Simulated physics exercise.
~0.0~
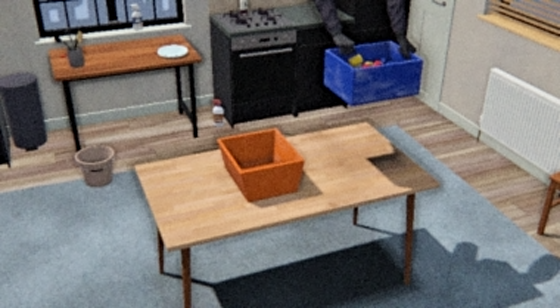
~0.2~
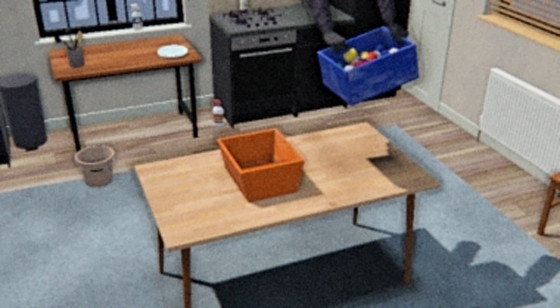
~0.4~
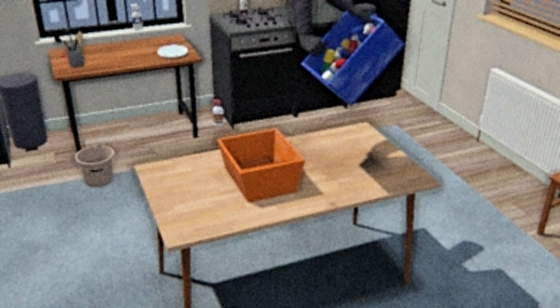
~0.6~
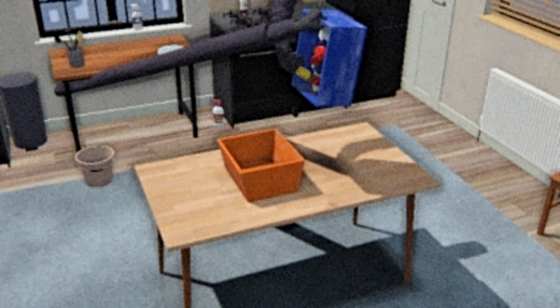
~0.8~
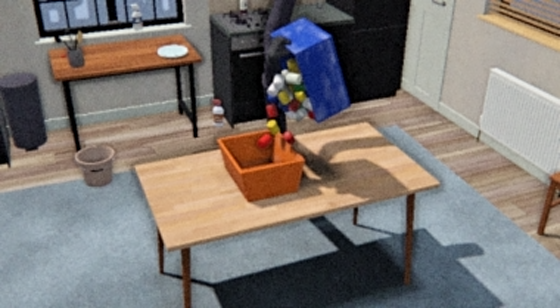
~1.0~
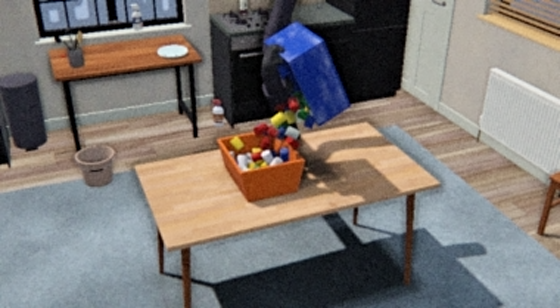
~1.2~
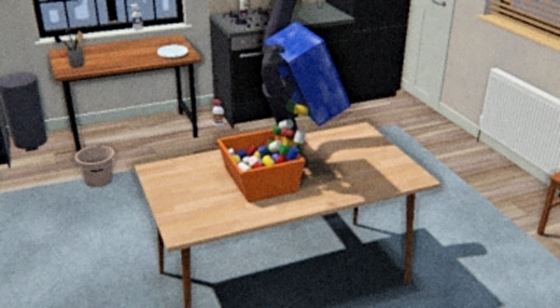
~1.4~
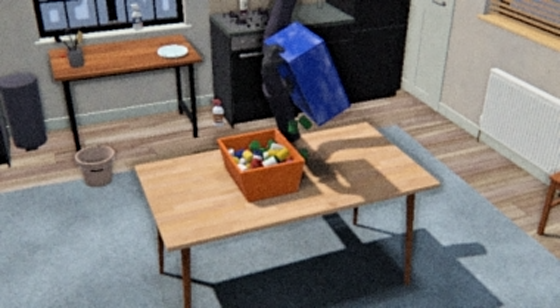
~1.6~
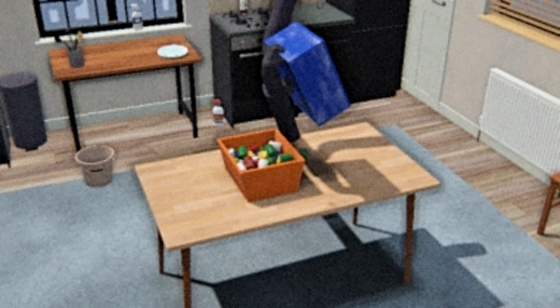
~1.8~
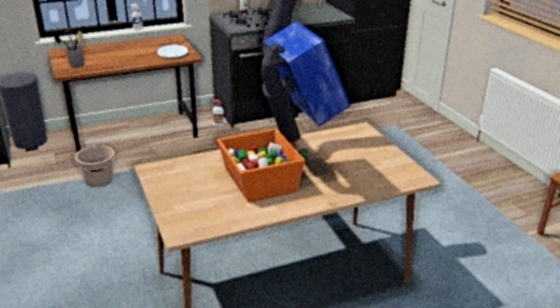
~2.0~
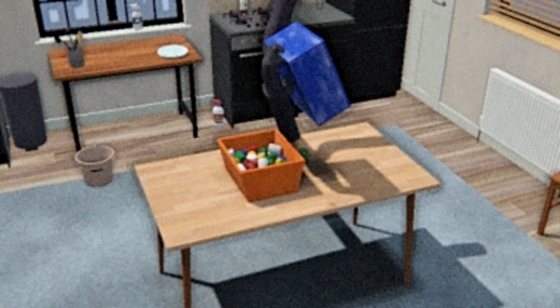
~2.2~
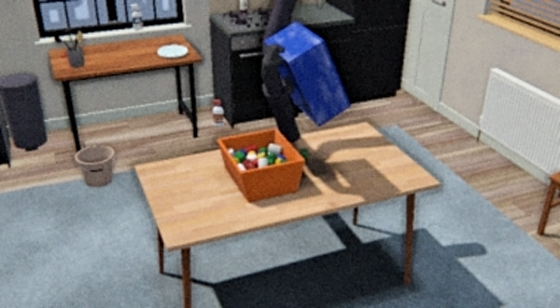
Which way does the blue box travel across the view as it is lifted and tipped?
The blue box moves to the left as it is lifted and tipped.
